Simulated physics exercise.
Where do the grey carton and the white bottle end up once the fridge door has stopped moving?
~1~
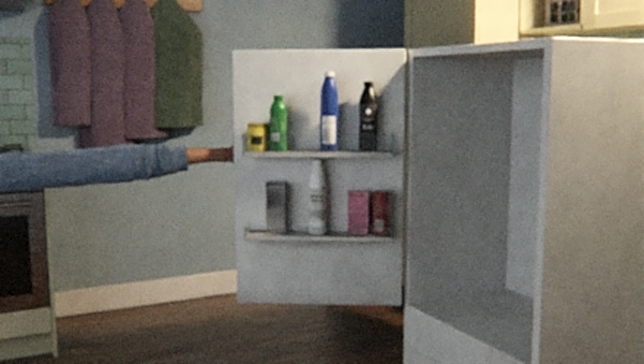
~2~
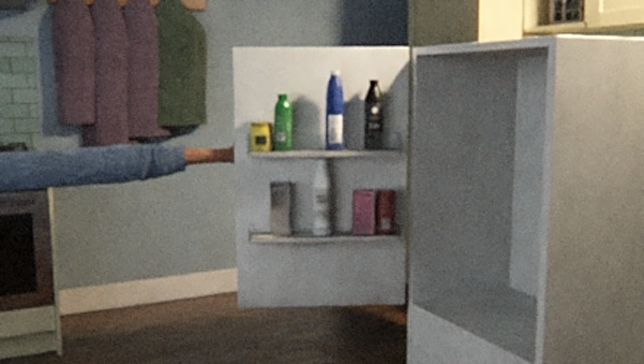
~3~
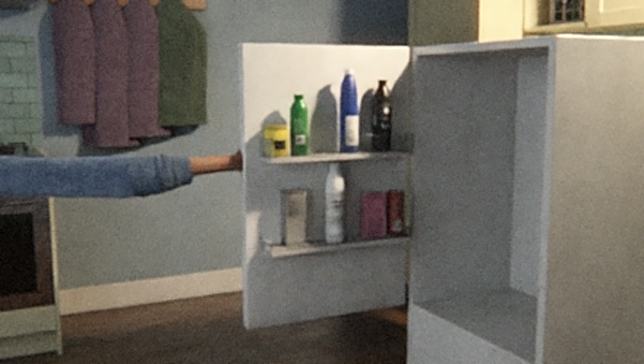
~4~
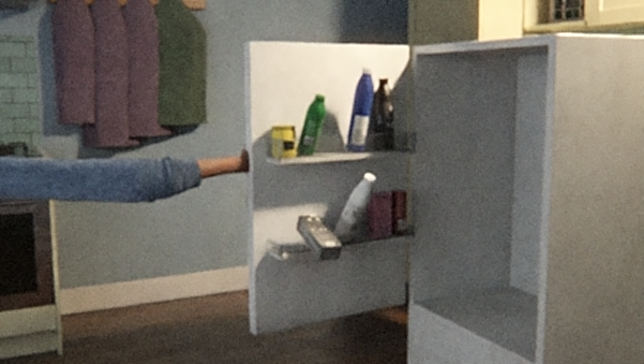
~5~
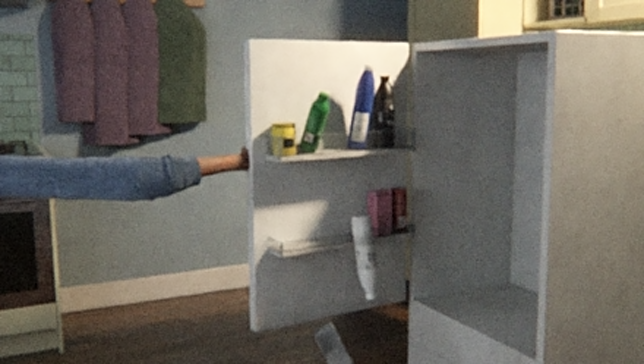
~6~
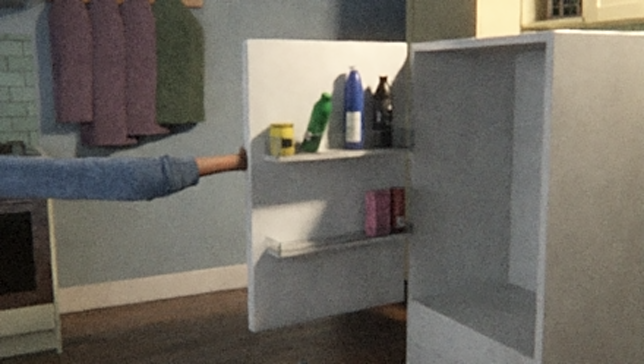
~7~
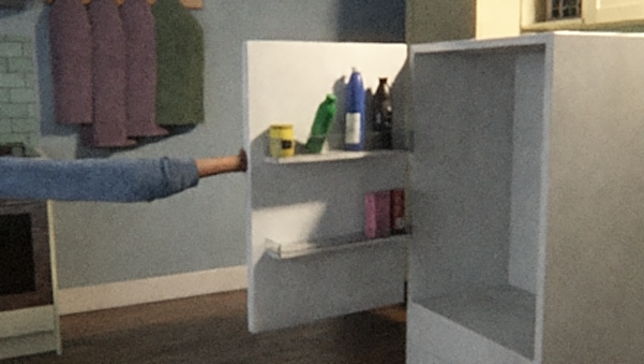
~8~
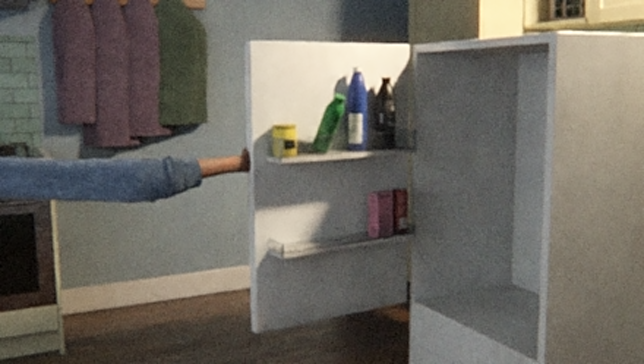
Both end up out of the racks. The grey carton and the white bottle tip off the lower rack and drop down out of view.
In a kitchen, a hand swings a fridge door, spilling a white bottle and grey carton.
